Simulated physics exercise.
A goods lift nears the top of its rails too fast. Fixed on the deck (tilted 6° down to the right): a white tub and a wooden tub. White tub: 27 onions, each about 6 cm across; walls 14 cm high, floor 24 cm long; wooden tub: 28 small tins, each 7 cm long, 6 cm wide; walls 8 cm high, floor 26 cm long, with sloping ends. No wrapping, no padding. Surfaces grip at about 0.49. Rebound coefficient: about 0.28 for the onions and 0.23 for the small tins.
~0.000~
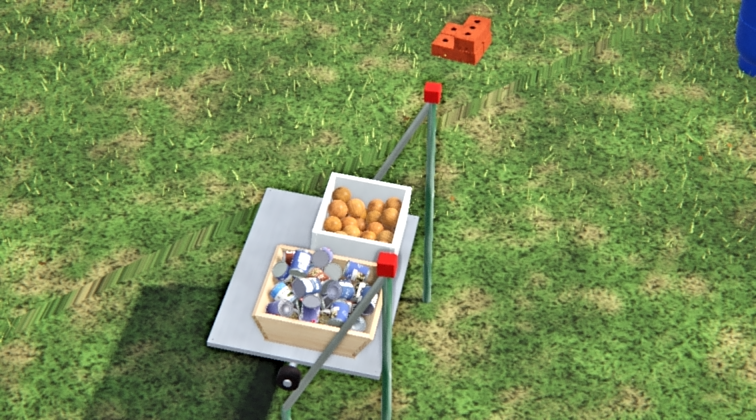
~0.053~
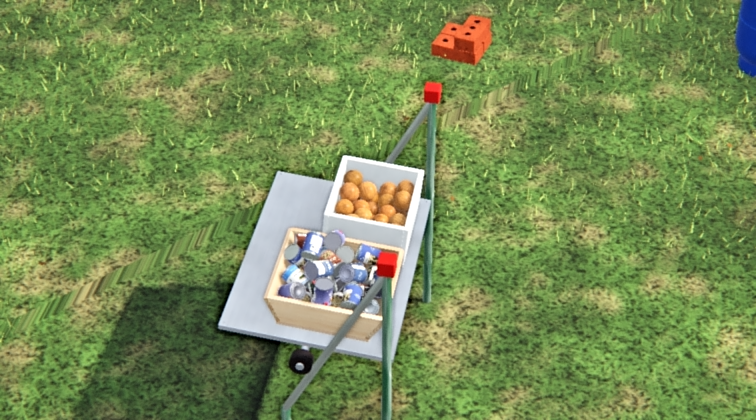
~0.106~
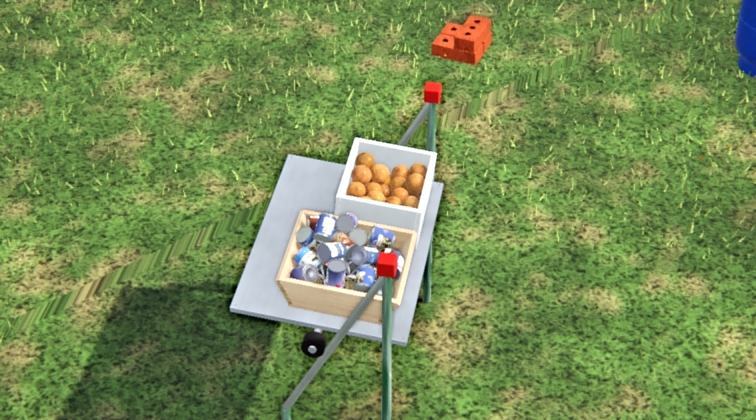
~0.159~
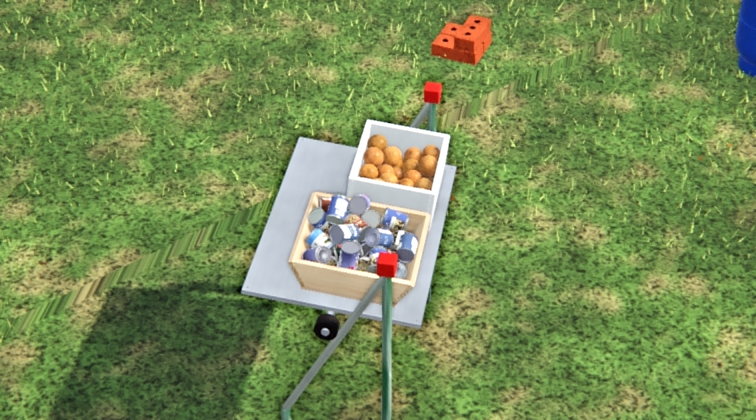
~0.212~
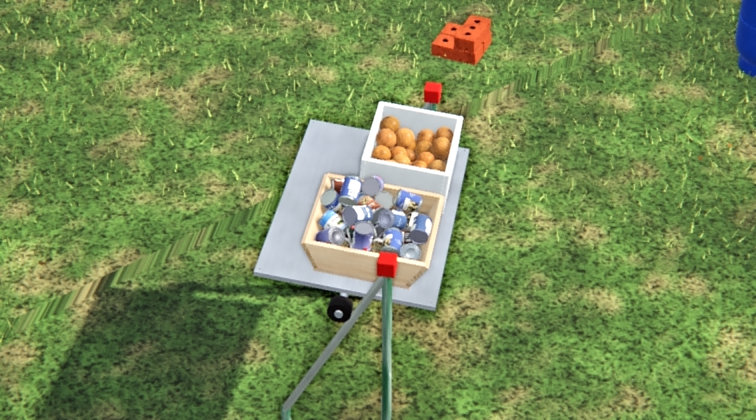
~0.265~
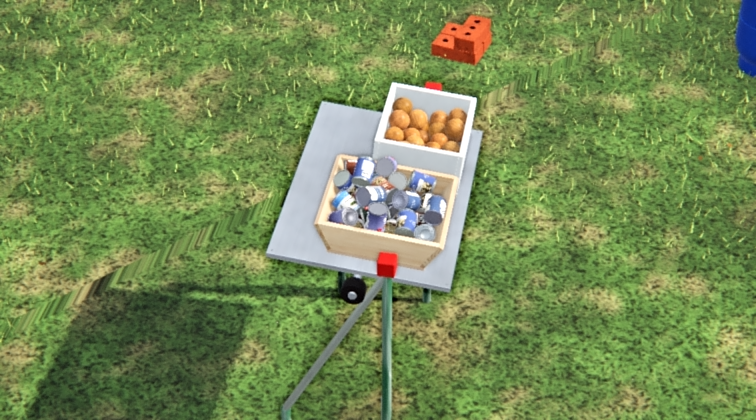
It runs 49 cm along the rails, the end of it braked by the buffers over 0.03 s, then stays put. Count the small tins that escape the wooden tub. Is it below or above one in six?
Over a sixth of the small tins leave the wooden tub.
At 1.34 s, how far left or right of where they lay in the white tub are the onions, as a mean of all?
Some 2 cm rightwards.
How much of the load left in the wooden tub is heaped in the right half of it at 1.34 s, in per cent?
Roughly 80 in a hundred.
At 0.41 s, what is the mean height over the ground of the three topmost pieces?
Roughly 108 cm.
After 0.29 s, braking begins.
After 0.41 s, white tub 27 in, 0 out and wooden tub 26 in, 2 out.
After 0.57 s, white tub 26 in, 1 out and wooden tub 22 in, 6 out.
After 0.79 s, white tub 26 in, 1 out and wooden tub 18 in, 10 out.
When it is over (at 1.34 s), white tub 26 in, 1 out and wooden tub 18 in, 10 out. Asked share, 10 of 28, 36 per cent.
